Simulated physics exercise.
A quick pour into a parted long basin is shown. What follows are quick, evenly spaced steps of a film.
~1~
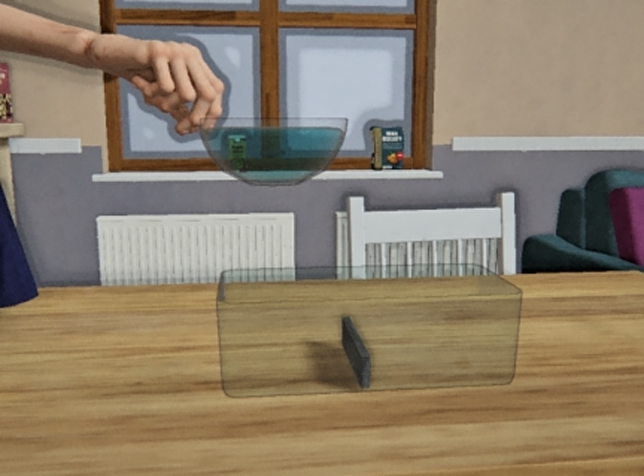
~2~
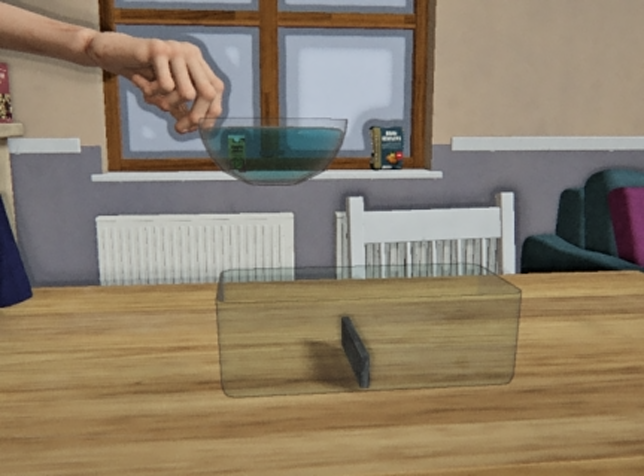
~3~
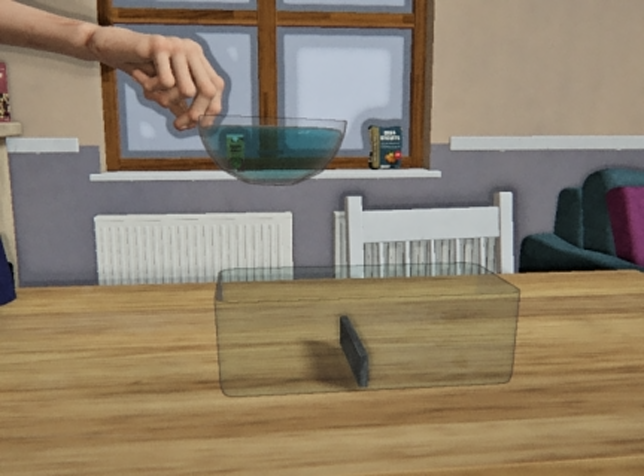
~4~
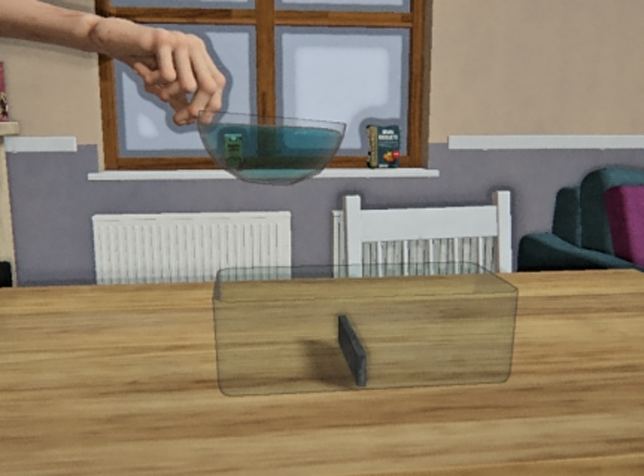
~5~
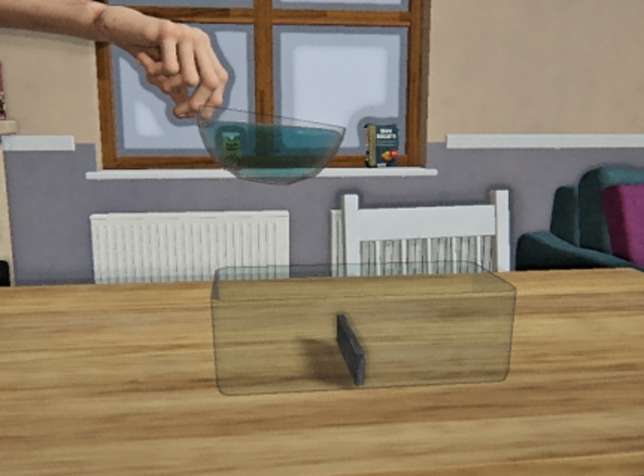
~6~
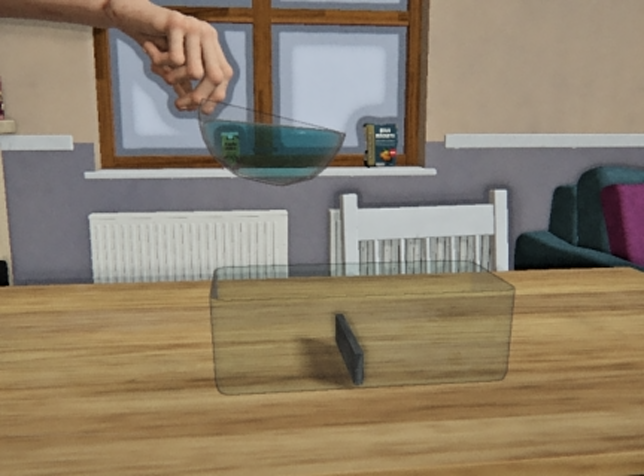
The clip opens on a hand holding a clear bowl of teal liquid, almost level, above a long, see-through basin with a dark upright divider on a wooden table. The hand then gradually tilts the bowl, lowering its right rim slightly, while the basin below stays empty.
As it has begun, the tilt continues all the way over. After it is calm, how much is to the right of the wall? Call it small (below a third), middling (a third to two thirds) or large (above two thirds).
Large.
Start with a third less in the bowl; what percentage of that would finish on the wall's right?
It comes to near 75 per cent.
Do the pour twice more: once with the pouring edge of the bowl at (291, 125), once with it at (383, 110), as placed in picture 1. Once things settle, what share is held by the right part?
It comes out at around 35 percent and then around 80 percent.
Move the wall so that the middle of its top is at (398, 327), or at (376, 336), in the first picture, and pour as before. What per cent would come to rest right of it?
About 40 % for the first and about 60 % for the second.
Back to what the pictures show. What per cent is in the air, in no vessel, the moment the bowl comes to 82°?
50 per cent.
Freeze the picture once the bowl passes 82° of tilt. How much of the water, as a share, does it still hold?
It keeps around 25 per cent at that angle.
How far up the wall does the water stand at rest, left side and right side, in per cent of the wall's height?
On the left roughly 20, on the right roughly 70.
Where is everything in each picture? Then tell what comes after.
In the first frame, it leans 0°; its right rim is at (346, 121); the water meets the walls at (203, 129) and (343, 129); the long basin's rim runs from (220, 287) to (500, 279); the wall's top is at (355, 336).
In the second frame, it leans 1°; its right rim is at (346, 121); the water meets the walls at (202, 129) and (342, 130).
In the third frame, it leans 2°; its right rim is at (345, 123); the water meets the walls at (202, 127) and (341, 131).
In the fourth frame, it leans 5°; its right rim is at (344, 126); the water meets the walls at (201, 125) and (340, 131).
In the fifth frame, it leans 9°; its right rim is at (344, 130); the water meets the walls at (201, 123) and (340, 132).
In the sixth frame, it leans 14°; its right rim is at (344, 136); the water meets the walls at (203, 121) and (341, 134).
A moment on, the bowl is tipped on its side and 23 per cent is still to pour, 0 is left of the wall and 25 right of it.
Next, the bowl is tipped right over and 0 per cent is still to pour, 21 is left of the wall and 74 right of it.
Then the bowl is tipped right over and 0 per cent is still to pour, 23 is left of the wall and 75 right of it.
Later the bowl is tipped right over and 0 per cent is still to pour, 23 is left of the wall and 75 right of it.
Finally, 23 per cent lies left of the wall, 75 right of it and 2 outside.
